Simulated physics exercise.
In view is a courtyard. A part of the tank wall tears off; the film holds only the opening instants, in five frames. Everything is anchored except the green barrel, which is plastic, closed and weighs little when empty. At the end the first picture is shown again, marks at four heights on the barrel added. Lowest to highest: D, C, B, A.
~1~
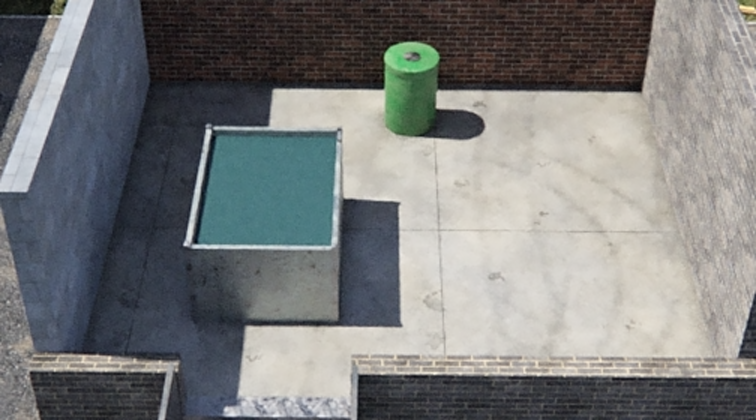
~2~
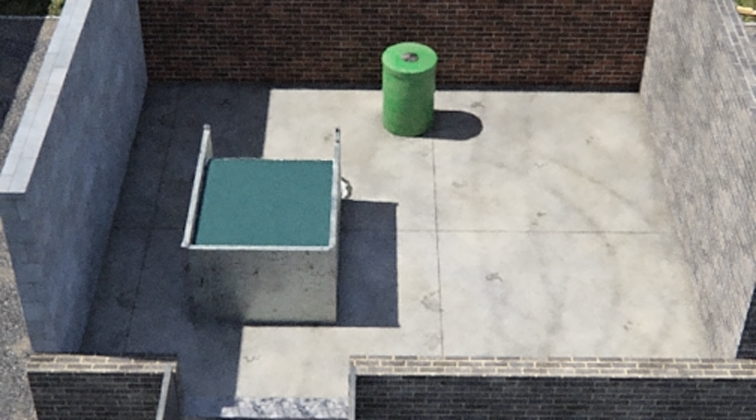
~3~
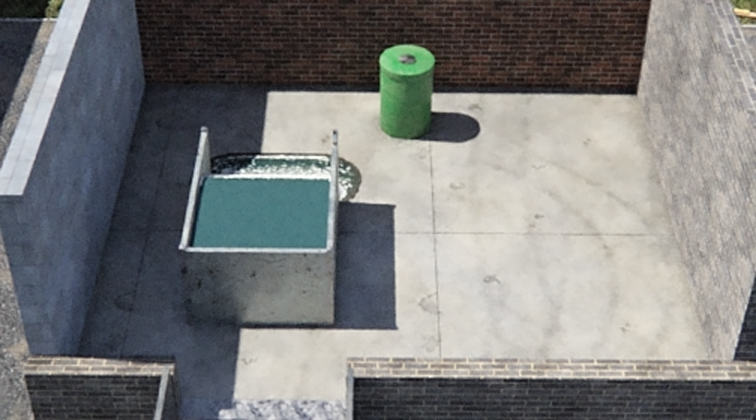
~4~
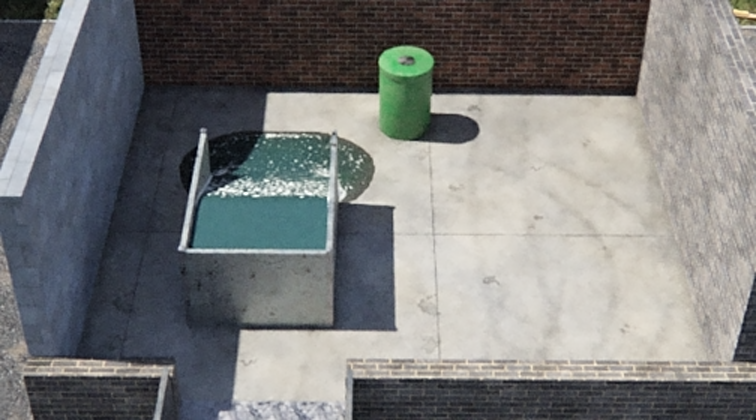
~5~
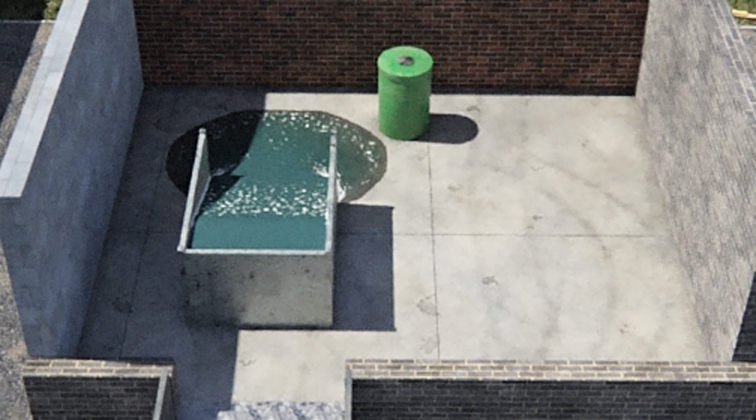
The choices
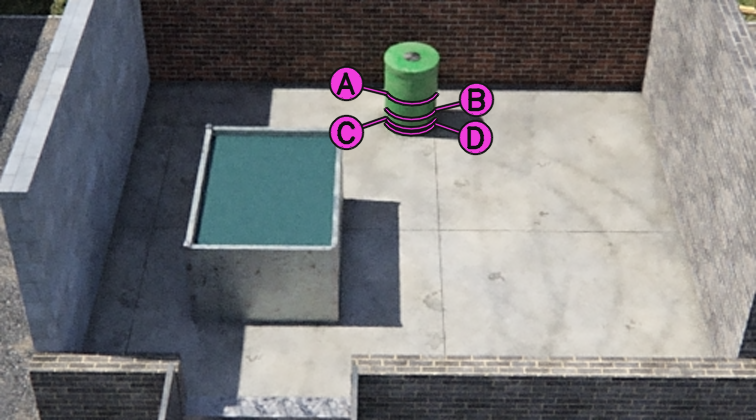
A concrete tank in a walled courtyard opening at its far side, green water pouring out and spreading across the ground behind it.
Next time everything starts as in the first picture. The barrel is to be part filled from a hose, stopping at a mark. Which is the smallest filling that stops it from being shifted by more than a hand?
The limit is A.
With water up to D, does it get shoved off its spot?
Yes.
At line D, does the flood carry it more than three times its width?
Yes, it does.
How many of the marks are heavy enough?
One of them.
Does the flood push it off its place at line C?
Yes, it does.
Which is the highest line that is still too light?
The answer is B.
On the marked copy, A at (411, 103); B at (411, 119); C at (411, 128); D at (410, 133); from the bottom up D, C, B, A.
For line A, it does not move.
For line B, it is pushed about its own width away.
For line C, it is pushed about 4 times its own width away.
For line D, it is pushed about 7 times its own width away.
